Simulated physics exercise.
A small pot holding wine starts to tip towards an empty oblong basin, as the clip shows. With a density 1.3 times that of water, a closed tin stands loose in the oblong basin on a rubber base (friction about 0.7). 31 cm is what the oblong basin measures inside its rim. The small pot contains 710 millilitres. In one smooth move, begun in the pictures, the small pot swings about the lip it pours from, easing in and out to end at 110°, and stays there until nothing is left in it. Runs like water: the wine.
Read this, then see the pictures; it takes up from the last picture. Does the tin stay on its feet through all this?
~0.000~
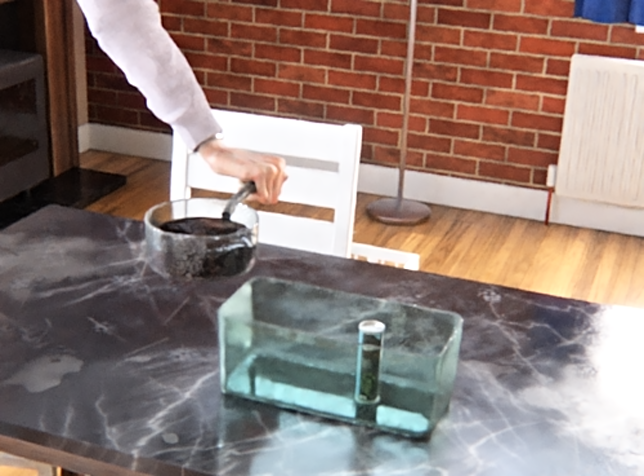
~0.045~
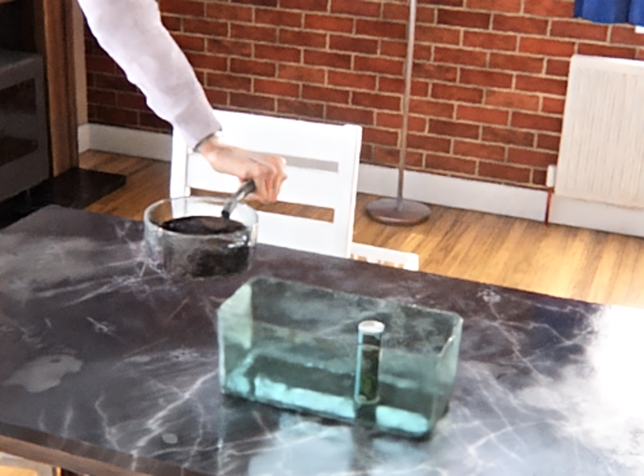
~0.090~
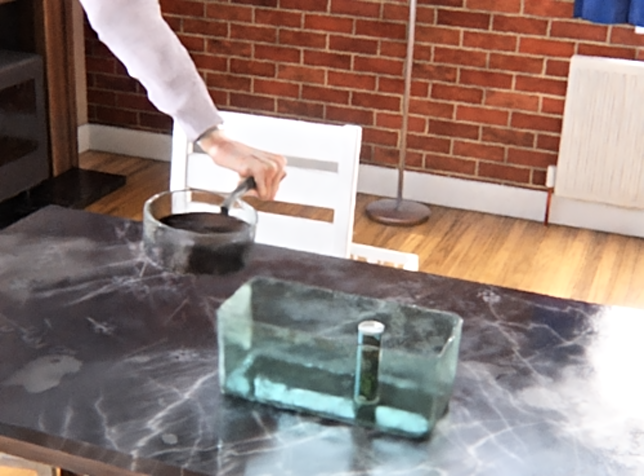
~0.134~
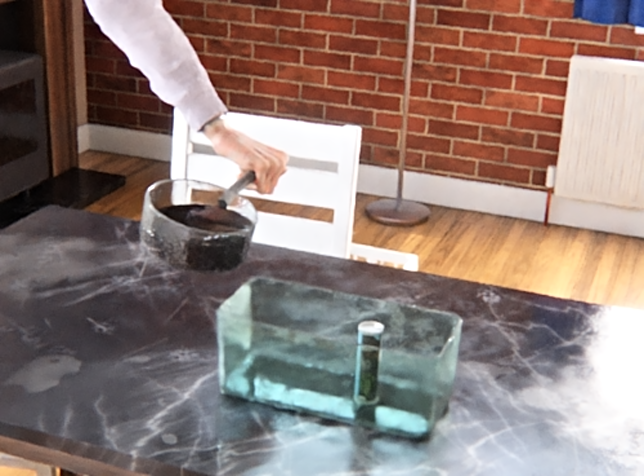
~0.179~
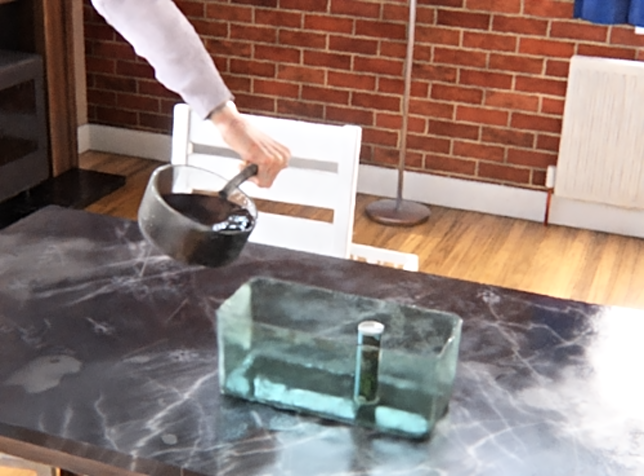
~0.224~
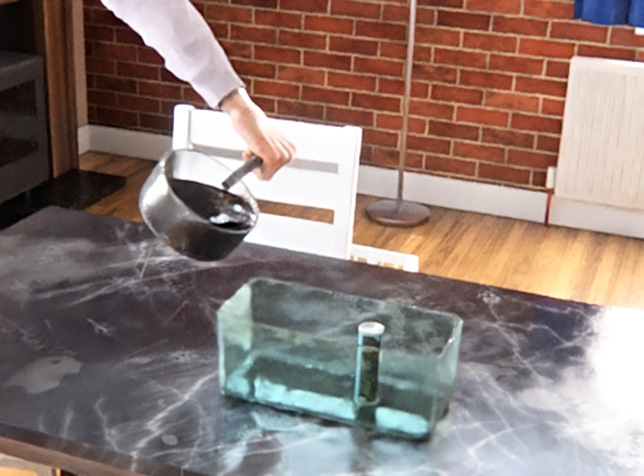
It will come down.
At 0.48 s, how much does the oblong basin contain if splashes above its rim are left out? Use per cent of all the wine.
8 %, give or take.
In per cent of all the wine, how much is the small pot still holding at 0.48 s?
Close to 30 in a hundred.
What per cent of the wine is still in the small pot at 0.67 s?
What remains is about 1 percent of it all.
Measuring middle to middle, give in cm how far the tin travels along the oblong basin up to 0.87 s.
Around 1 centimetres.
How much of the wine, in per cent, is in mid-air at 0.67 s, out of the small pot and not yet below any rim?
Something like 8 per cent of the total.
Then, 0.48 s in, the tilt is 102° and 30 per cent is still to pour; the tin stands where it began.
Then, 0.67 s in, the tilt is 110° and 1 per cent is still to pour; the tin stands 1 cm from where it began.
Then, 0.87 s in, the tilt is 110° and 0 per cent is still to pour; the tin leans 6°.
Then, 1.08 s in, the tilt is 110° and 0 per cent is still to pour; the tin lies on its side.
Finally, the tin lies on its side.
